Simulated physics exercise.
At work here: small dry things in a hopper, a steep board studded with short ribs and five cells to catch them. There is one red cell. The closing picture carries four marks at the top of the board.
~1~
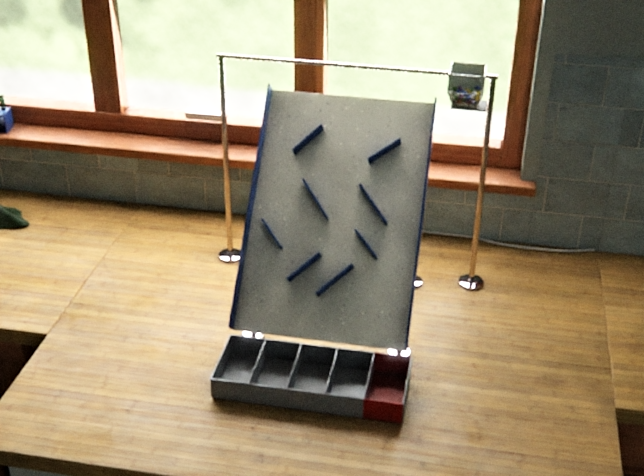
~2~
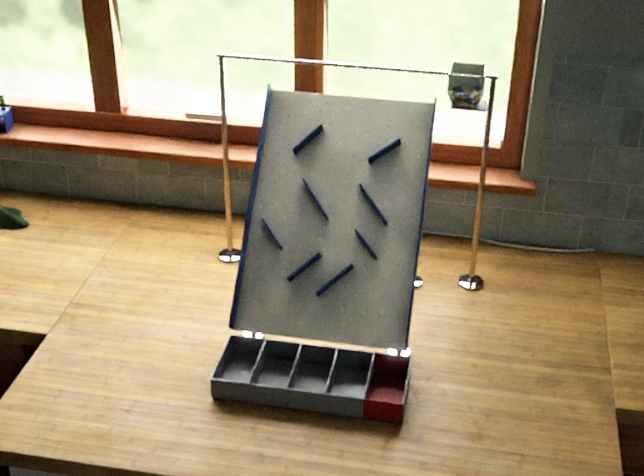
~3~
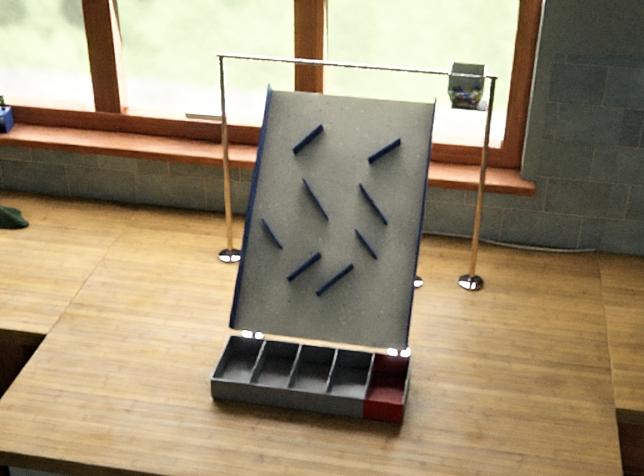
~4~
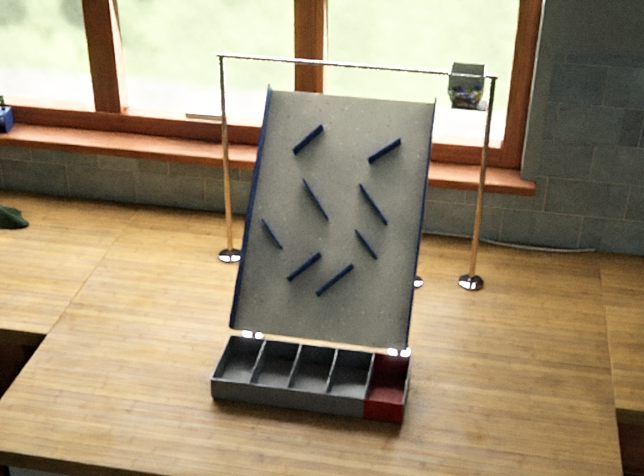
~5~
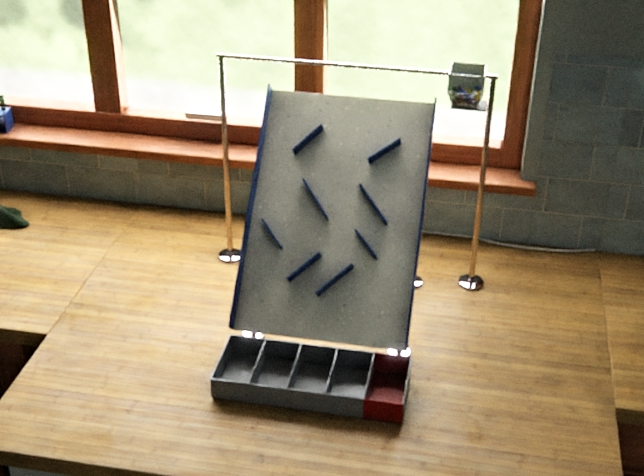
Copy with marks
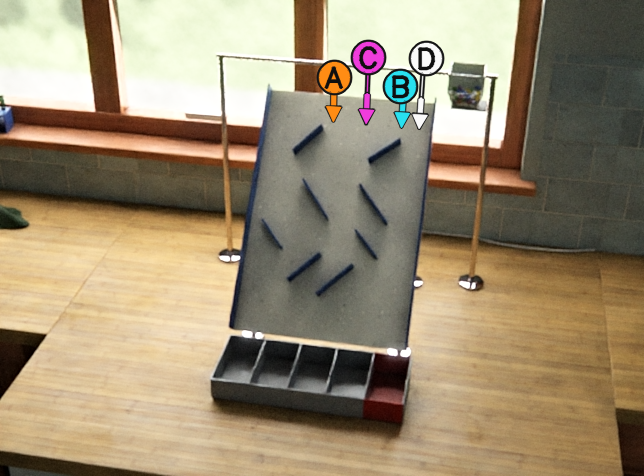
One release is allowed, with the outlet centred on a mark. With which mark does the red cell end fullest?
D is best.
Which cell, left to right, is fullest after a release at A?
It is the second one.
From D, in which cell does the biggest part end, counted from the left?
The fifth from the left.
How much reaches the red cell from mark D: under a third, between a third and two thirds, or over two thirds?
Over two thirds.
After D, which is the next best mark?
That would be B.
On the marked copy, mark A meets the board at (333, 116); mark B meets the board at (401, 121); mark C meets the board at (366, 118); mark D meets the board at (419, 123).
With A, about a tenth in the red cell, the larger part in other cells.
With B, roughly a third in the red cell, roughly half in other cells.
With C, about a tenth in the red cell, almost all in other cells, just a few held on the board.
With D, the larger part in the red cell, about a tenth in other cells.
